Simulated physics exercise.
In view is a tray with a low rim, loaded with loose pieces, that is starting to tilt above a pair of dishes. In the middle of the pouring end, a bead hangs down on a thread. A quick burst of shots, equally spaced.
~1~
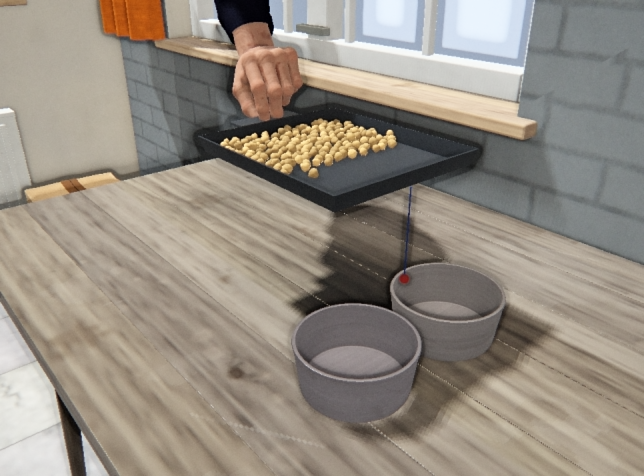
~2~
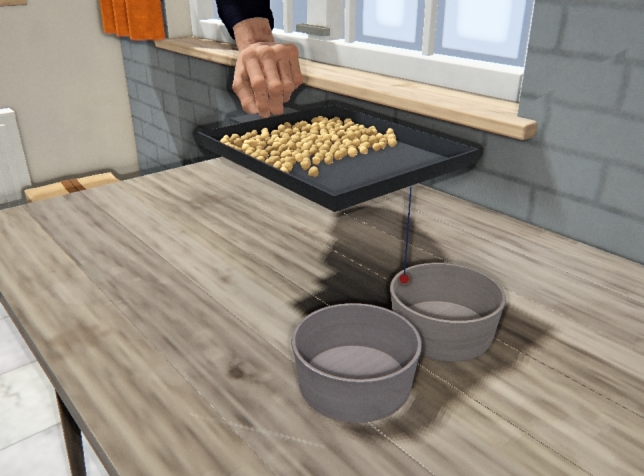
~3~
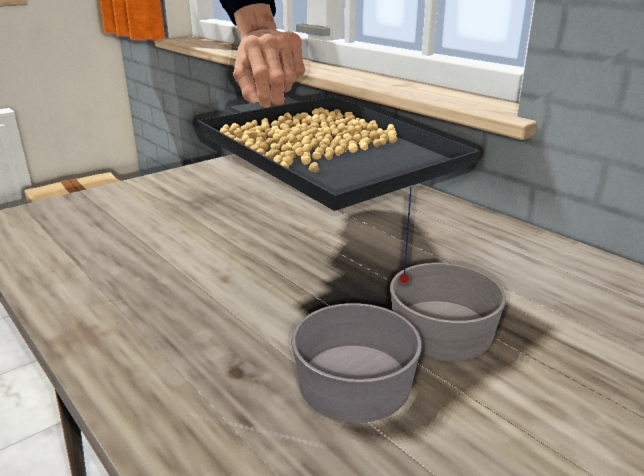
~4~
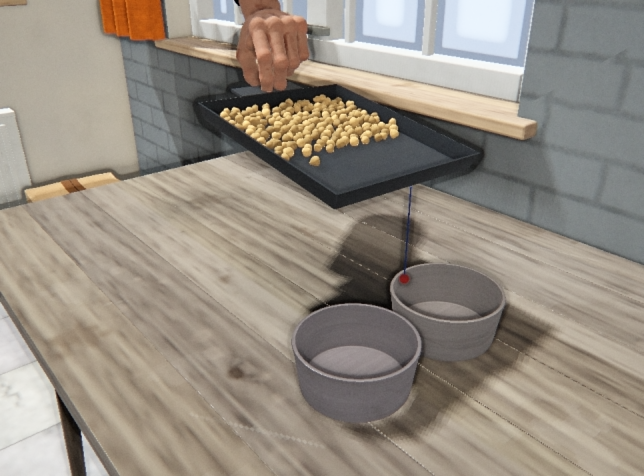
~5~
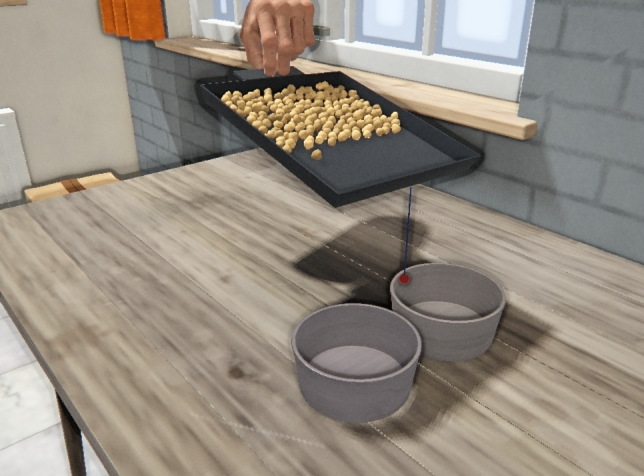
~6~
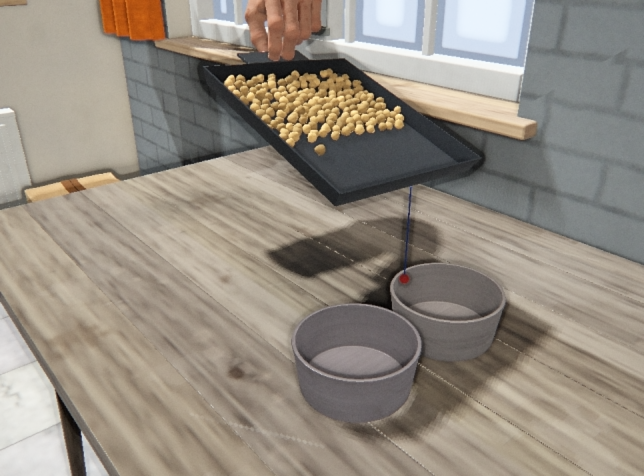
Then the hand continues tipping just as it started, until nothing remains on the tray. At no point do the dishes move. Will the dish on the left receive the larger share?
No - the one on the right does.
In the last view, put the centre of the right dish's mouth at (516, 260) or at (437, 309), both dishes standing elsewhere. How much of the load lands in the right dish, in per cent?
About 20 per cent, then about 50 per cent.
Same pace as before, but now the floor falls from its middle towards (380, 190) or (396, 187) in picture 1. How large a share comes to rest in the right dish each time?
Close to 20 percent first and close to 30 percent second.
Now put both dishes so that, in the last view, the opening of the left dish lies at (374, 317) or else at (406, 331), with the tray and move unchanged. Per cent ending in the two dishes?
In order, about 60 and 90 in a hundred.
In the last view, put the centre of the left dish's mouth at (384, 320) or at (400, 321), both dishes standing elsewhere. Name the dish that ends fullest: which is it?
Answer, in order: The one to the right and the one to the right.
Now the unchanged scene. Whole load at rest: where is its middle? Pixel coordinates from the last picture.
Near pixel (462, 329).
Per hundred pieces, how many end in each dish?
Left dish around 10, right dish around 60, both in a hundred.
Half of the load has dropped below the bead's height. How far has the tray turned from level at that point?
Close to 110° of tilt at that moment.
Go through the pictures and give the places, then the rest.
In the first picture, corners of the pouring end near (335, 192) and (471, 148), level; middle of the load near (314, 140), dried chickpeas; left dish near (401, 389); right dish near (491, 331); bead on its thread near (404, 279).
In the second picture, corners of the pouring end near (335, 192) and (471, 149), level; middle of the load near (314, 138).
In the third picture, corners of the pouring end near (336, 191) and (472, 150), tipped barely, lowest at the right corner; middle of the load near (315, 131).
In the fourth picture, corners of the pouring end near (338, 190) and (473, 152), tipped a little, lowest at the right corner; middle of the load near (316, 121).
In the fifth picture, corners of the pouring end near (339, 189) and (474, 154), tipped a little, lowest at the right corner; middle of the load near (319, 110).
In the sixth picture, corners of the pouring end near (341, 189) and (474, 156), tipped clearly, lowest at the right corner; middle of the load near (322, 101); left dish near (401, 389); right dish near (491, 331).
Shortly afterwards, tray tipped steeply; the bulk on the tray; only a few in the right dish; only a few outside both; near a quarter in the air.
Next, tray tipped past a quarter turn; near a third on the tray; only a few in the left dish; near a quarter in the right dish; a little outside both; near a quarter in the air.
Some moments later, tray tipped past a quarter turn; a little in the left dish; near two thirds in the right dish; near a third outside both.
In the end, tray tipped past a quarter turn; a little in the left dish; near two thirds in the right dish; near a third outside both.
